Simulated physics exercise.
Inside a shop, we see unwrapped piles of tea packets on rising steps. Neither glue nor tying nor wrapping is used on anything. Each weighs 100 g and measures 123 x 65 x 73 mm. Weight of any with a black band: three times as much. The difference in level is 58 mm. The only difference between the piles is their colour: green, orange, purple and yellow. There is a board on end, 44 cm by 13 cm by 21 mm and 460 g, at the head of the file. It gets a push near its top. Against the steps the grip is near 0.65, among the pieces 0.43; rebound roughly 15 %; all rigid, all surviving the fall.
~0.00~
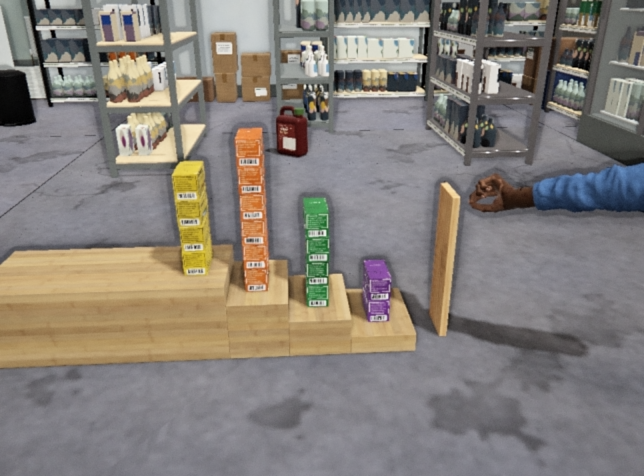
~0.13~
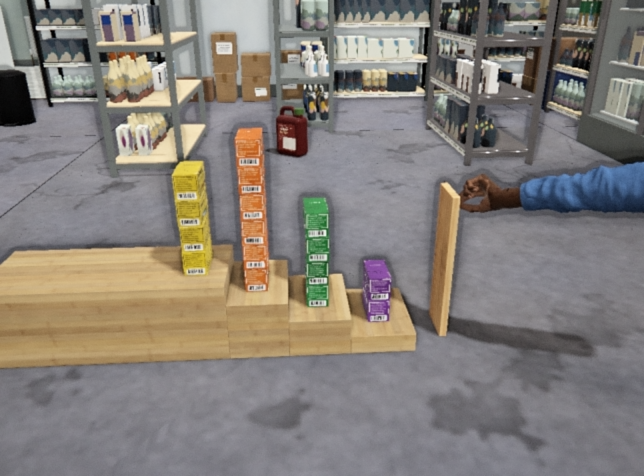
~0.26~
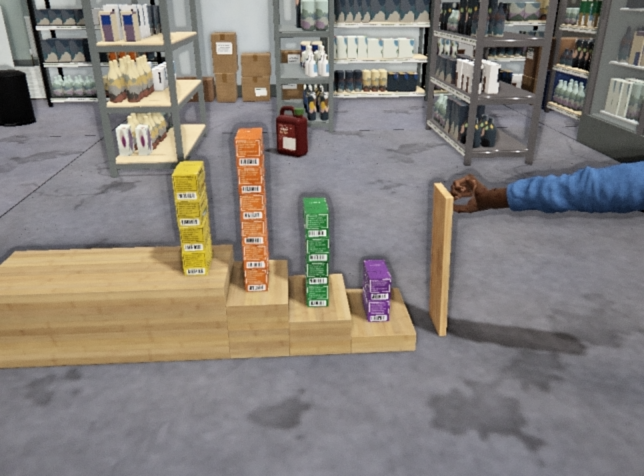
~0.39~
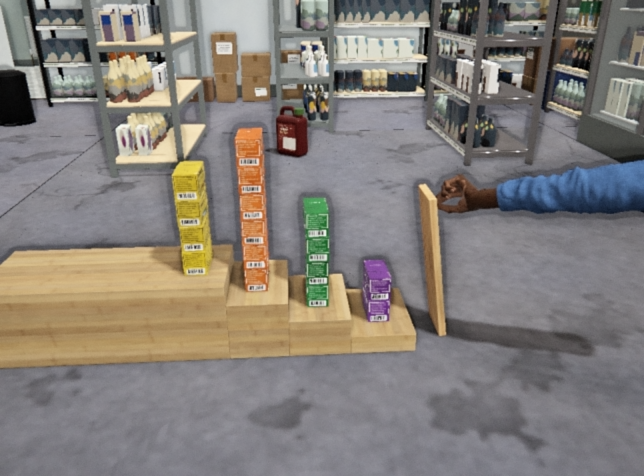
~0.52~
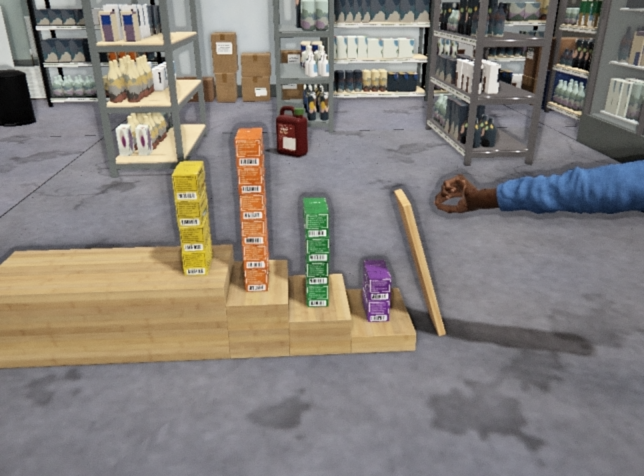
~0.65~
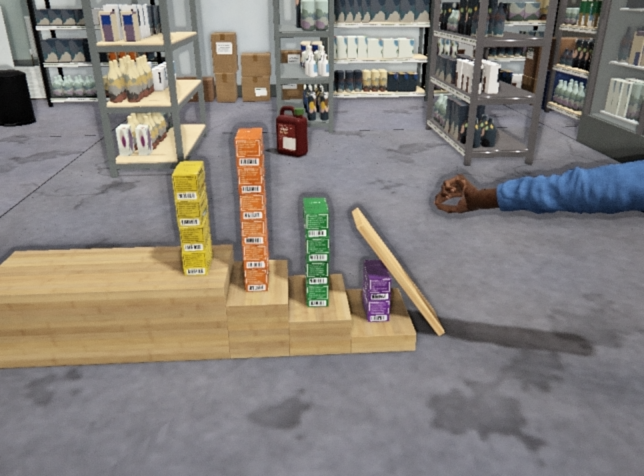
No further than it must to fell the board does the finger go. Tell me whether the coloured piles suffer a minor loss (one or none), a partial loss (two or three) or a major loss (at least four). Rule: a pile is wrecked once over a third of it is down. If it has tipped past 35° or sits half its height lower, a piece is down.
A minor loss.
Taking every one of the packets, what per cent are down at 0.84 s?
By then 10 %.
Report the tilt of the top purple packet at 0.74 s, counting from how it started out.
At that moment, roughly 10 degrees.
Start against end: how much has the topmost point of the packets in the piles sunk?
By about 0 cm, start to end.
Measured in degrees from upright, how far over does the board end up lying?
I'd say it's close to 50° from upright.
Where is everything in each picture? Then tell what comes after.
In the first picture (places mark the middle of the side facing us), finger (476, 200) 54 mm short, board 0° from upright; top purple packet (380, 290); top green packet (318, 226); the rest undisturbed.
Finger (464, 200) 19 mm short, board 0° from upright; top orange packet (249, 153), in the second picture.
Finger 16 mm in, board 3° from upright; top orange packet (249, 153), in the third picture.
Finger (442, 201) 43 mm in, stopped, board 8° from upright; top green packet (318, 226); the rest undisturbed, in the fourth picture.
Finger (442, 201) 43 mm in, stopped, board 18° from upright; top green packet (318, 226); the rest undisturbed, in the fifth picture.
Finger (442, 201) 43 mm in, stopped, board 35° from upright; top purple packet (380, 290); top green packet (318, 226); the rest undisturbed, in the sixth picture.
After 0.74 s, board 44° from upright; none of the 16 packets down, 2 disturbed; top purple packet leaning 9°.
After 0.84 s, board 51° from upright; 2 of the 16 packets down; top purple packet leaning 40°.
At rest (1.4 s), board 52° from upright; 2 of the 16 packets down; top purple packet leaning 66°; top green packet shifted 16 mm. Wrecked, purple. As the last picture would show them, middles, top purple packet near (343, 284), top green packet near (310, 217).
